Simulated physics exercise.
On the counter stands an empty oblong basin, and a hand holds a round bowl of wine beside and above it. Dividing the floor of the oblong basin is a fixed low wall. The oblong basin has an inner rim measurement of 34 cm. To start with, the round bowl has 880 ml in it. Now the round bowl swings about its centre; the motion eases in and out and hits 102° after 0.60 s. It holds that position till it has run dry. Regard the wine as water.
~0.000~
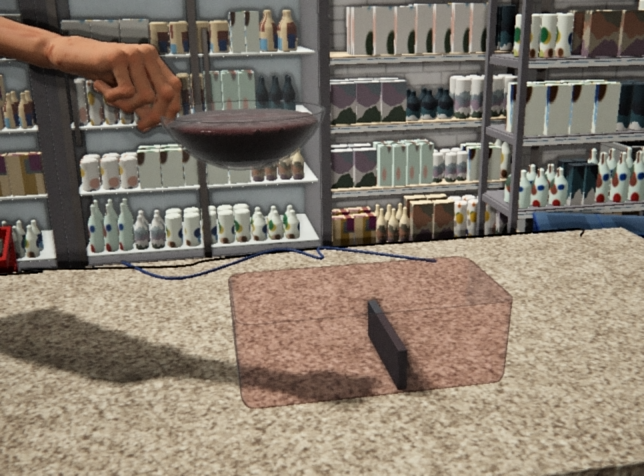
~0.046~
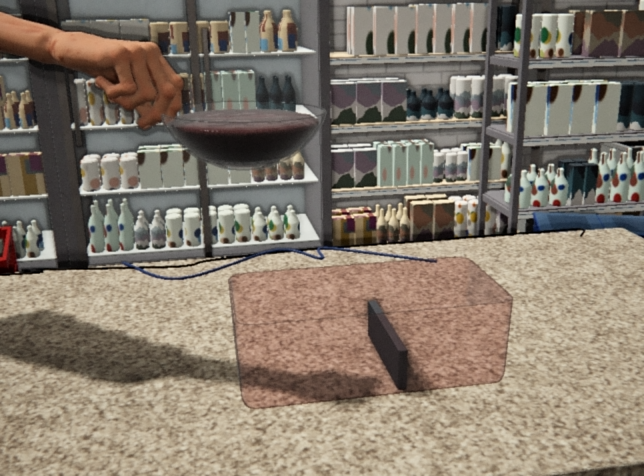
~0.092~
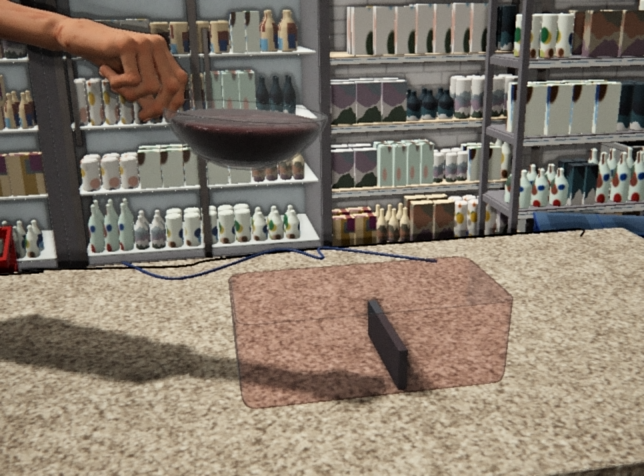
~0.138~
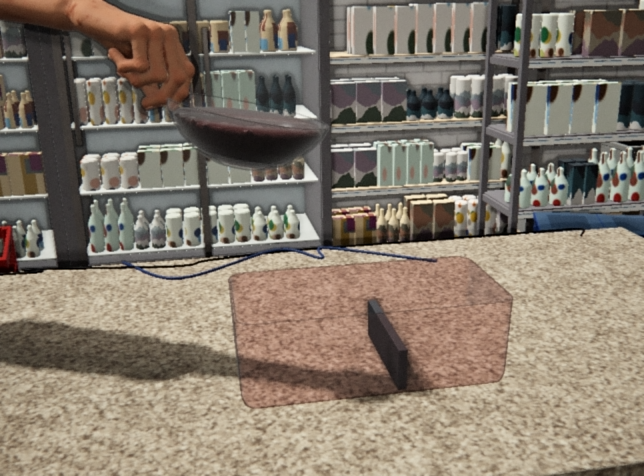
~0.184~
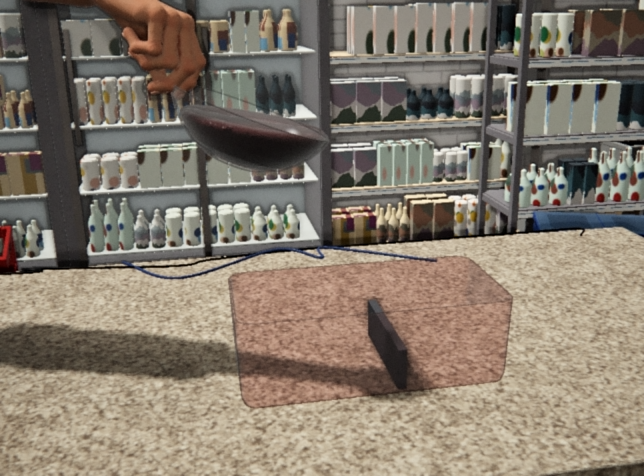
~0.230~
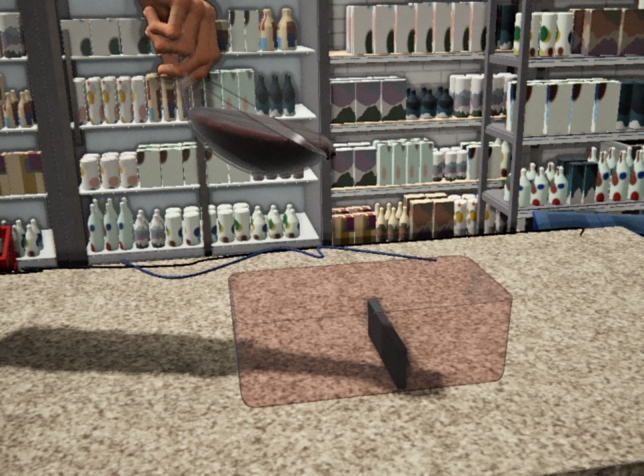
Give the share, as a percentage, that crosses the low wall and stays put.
Around 22 %.
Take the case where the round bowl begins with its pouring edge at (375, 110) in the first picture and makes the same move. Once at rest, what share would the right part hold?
In that case some 70 per cent.
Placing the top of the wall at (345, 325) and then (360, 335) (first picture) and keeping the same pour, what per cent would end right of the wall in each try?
First try about 75 %, second try about 60 %.
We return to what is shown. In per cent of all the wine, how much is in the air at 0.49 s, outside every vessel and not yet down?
It comes to about 50 percent.
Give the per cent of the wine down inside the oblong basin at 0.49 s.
Some 48 per cent.
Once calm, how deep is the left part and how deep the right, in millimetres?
Left part about 18 mm deep, right part about 8 mm deep.
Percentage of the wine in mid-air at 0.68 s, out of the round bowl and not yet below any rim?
About 10 percent.
By 0.49 s the tilt is 94° and 1 per cent is still to pour, 33 is left of the wall and 15 right of it.
By 0.68 s the tilt is 102° and 0 per cent is still to pour, 69 is left of the wall and 22 right of it.
By 0.88 s the tilt is 102° and 0 per cent is still to pour, 67 is left of the wall and 21 right of it.
By 1.10 s the tilt is 102° and 0 per cent is still to pour, 67 is left of the wall and 22 right of it.
At rest 67 per cent lies left of the wall, 22 right of it and 11 outside.
